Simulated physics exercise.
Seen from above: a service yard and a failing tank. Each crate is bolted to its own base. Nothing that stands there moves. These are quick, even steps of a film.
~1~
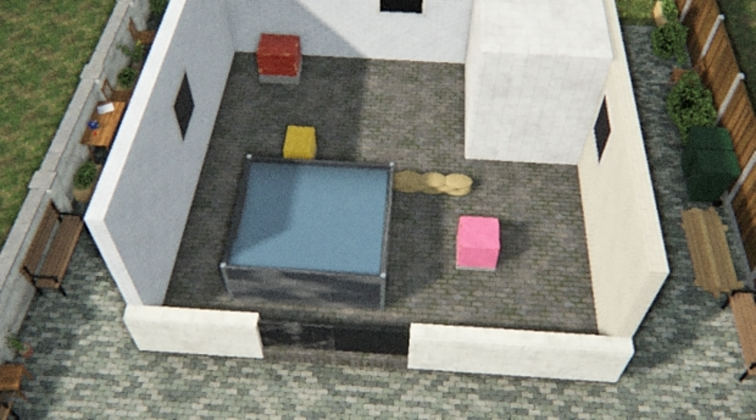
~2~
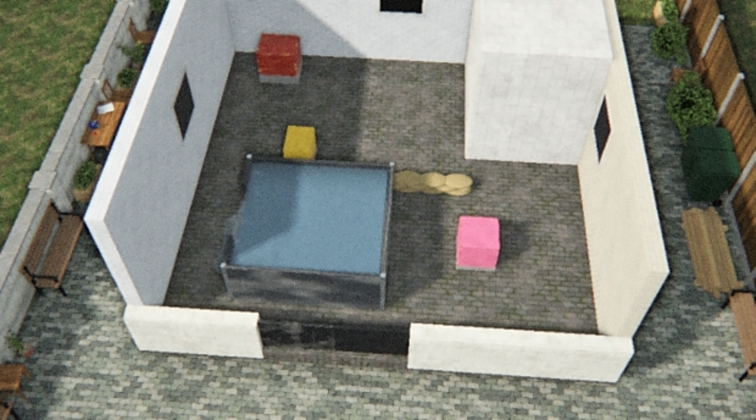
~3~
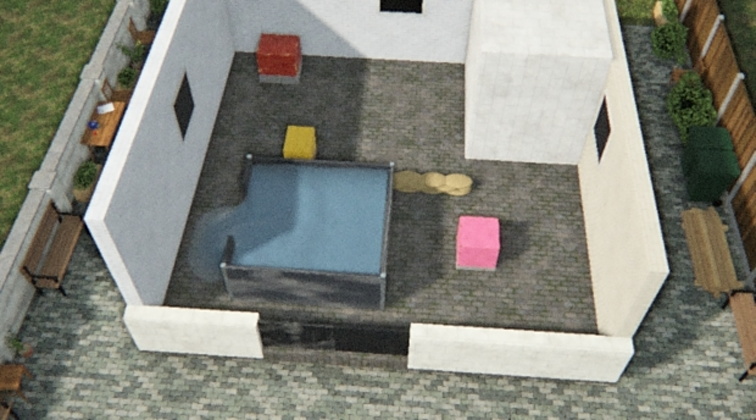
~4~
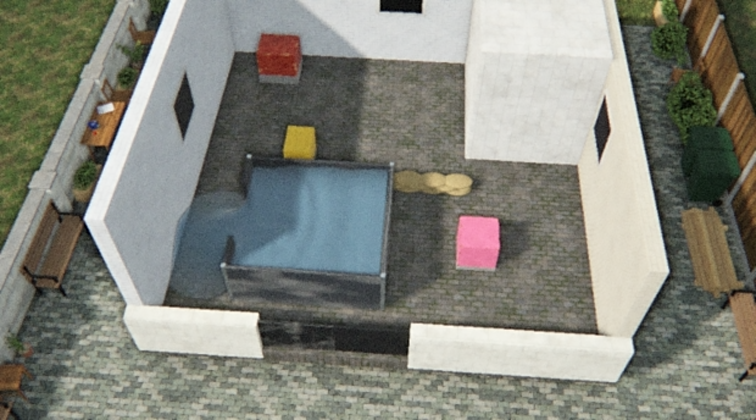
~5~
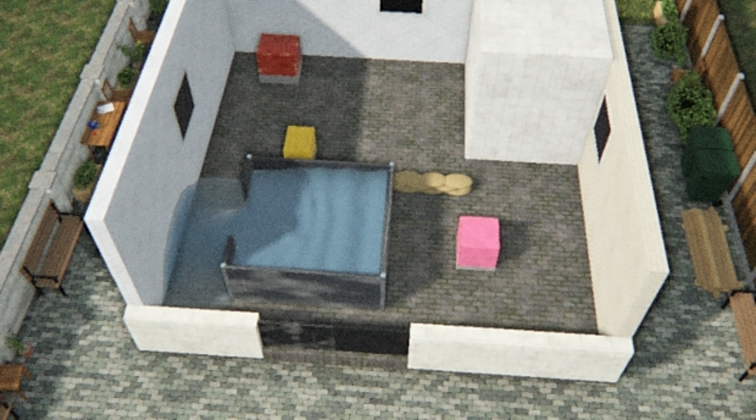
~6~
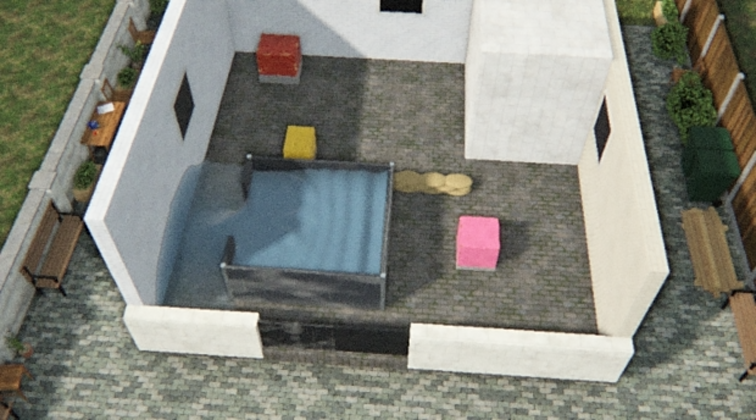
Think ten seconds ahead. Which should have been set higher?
One by one: The red crate is soaked; the yellow crate is soaked; the pink crate is soaked.
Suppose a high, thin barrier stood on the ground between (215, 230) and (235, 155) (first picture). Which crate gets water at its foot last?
The crate marked pink.
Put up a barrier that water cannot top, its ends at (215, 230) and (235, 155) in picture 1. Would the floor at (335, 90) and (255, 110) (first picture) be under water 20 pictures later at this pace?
One after the other: Under water, wet.
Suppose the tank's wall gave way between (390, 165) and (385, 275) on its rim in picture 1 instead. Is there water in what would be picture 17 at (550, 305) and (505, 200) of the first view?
In turn: Wet, flooded.
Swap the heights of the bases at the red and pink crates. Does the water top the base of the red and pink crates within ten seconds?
Red takes water; pink stays dry.
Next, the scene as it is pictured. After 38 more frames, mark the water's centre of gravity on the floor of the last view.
Close to (355, 207).
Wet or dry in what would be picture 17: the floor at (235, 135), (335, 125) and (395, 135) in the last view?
In that order: Covered, covered, no water.
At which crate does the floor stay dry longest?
That is the pink-painted one.
A moment on, water covers 20 % of the floor; the red crate not reached, the yellow crate not reached, the pink crate not reached.
Next, water covers 40 % of the floor; the red crate water round its plinth, the yellow crate water round its plinth, the pink crate not reached.
Then, water covers 60 % of the floor; the red crate water round its plinth, the yellow crate water round its plinth, the pink crate water round its plinth.
Later, water covers 90 % of the floor; the red crate water round its plinth, the yellow crate water round its plinth, the pink crate water round its plinth.
In the end, water covers 100 % of the floor; the red crate was topped, the yellow crate was topped, the pink crate was topped.
